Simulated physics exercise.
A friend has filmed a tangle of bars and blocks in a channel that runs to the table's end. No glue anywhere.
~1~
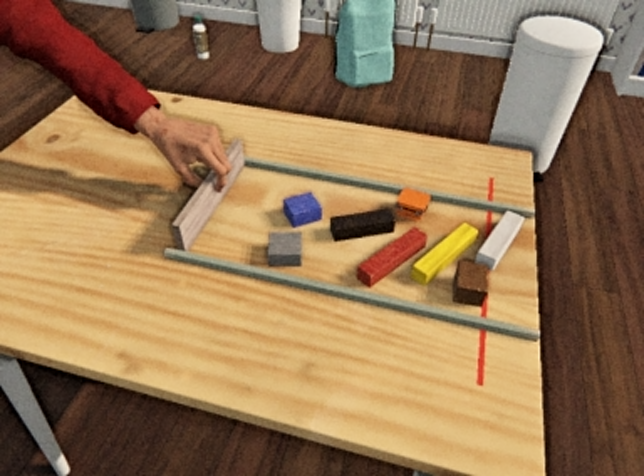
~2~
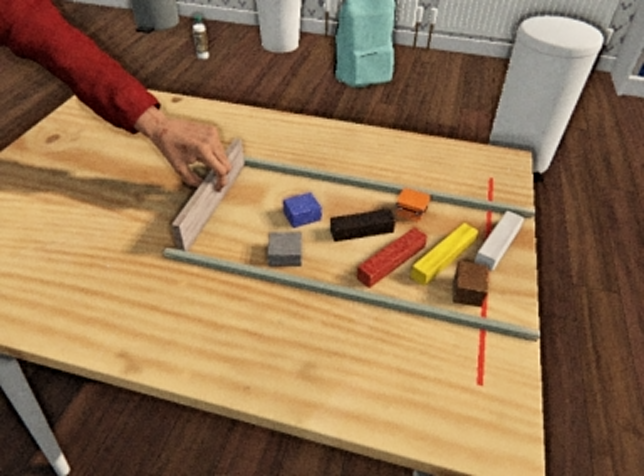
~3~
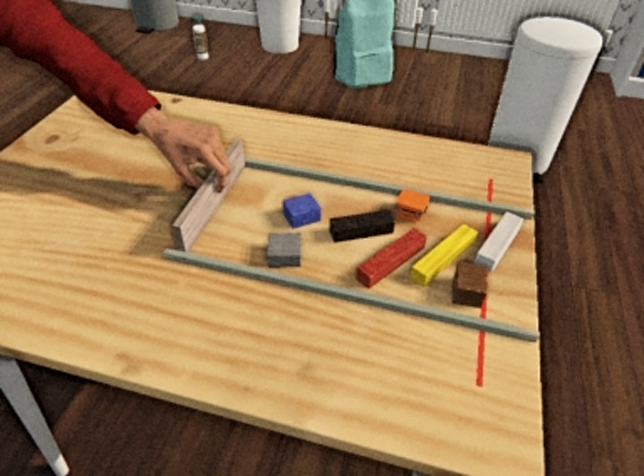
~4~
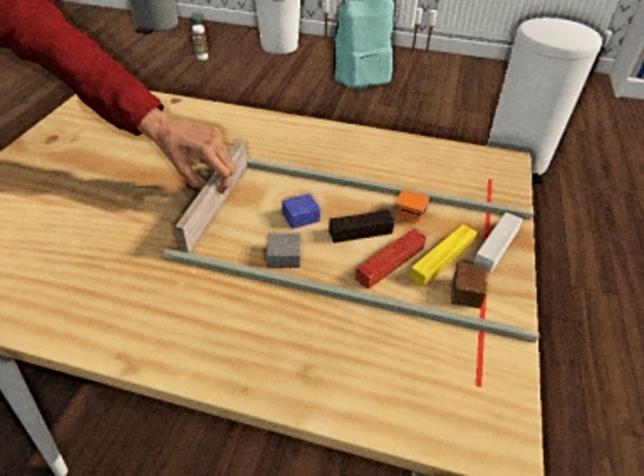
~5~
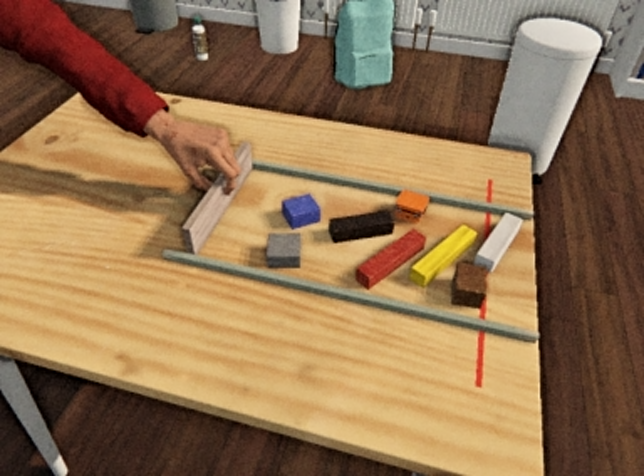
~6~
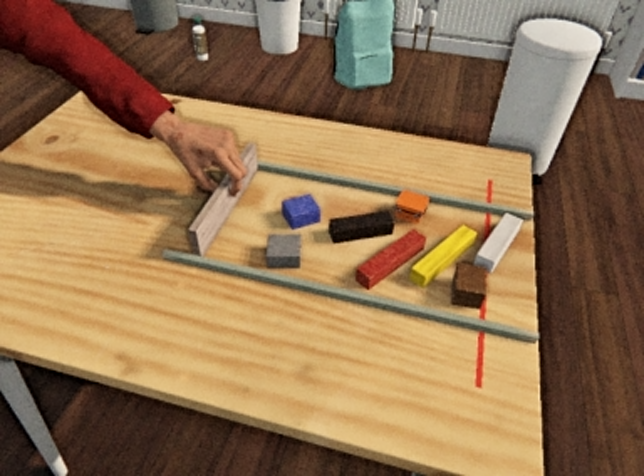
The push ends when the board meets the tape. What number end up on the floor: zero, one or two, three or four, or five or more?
Outcome: The number that fall off is three or four.
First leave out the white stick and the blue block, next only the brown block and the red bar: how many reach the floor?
The counts: 2 and 2.
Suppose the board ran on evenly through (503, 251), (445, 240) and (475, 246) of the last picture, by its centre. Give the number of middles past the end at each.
Place by place, 4, 1 and 3.
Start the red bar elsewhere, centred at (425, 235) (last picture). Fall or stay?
From there it goes over.
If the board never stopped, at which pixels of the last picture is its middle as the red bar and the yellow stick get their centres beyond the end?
Near (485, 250) and (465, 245).
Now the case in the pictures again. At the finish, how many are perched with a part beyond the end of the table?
1 of them.
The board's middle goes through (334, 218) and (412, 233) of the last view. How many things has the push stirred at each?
At the one place 3, at the other 8.
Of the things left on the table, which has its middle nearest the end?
It is the black bar.
Soon after, none off yet; white stick at rest near (499, 242); brown block at rest near (469, 286); yellow stick at rest near (444, 256).
Then, none off yet; white stick at rest near (499, 242); brown block at rest near (469, 286); yellow stick moving near (449, 258).
Further on, none off yet; white stick moved a little near (538, 251); brown block moved about its own width near (530, 302); yellow stick moved about its own width near (512, 271).
At rest, the number that fall off is three or four; fallen, red bar, yellow stick, brown block and white stick.
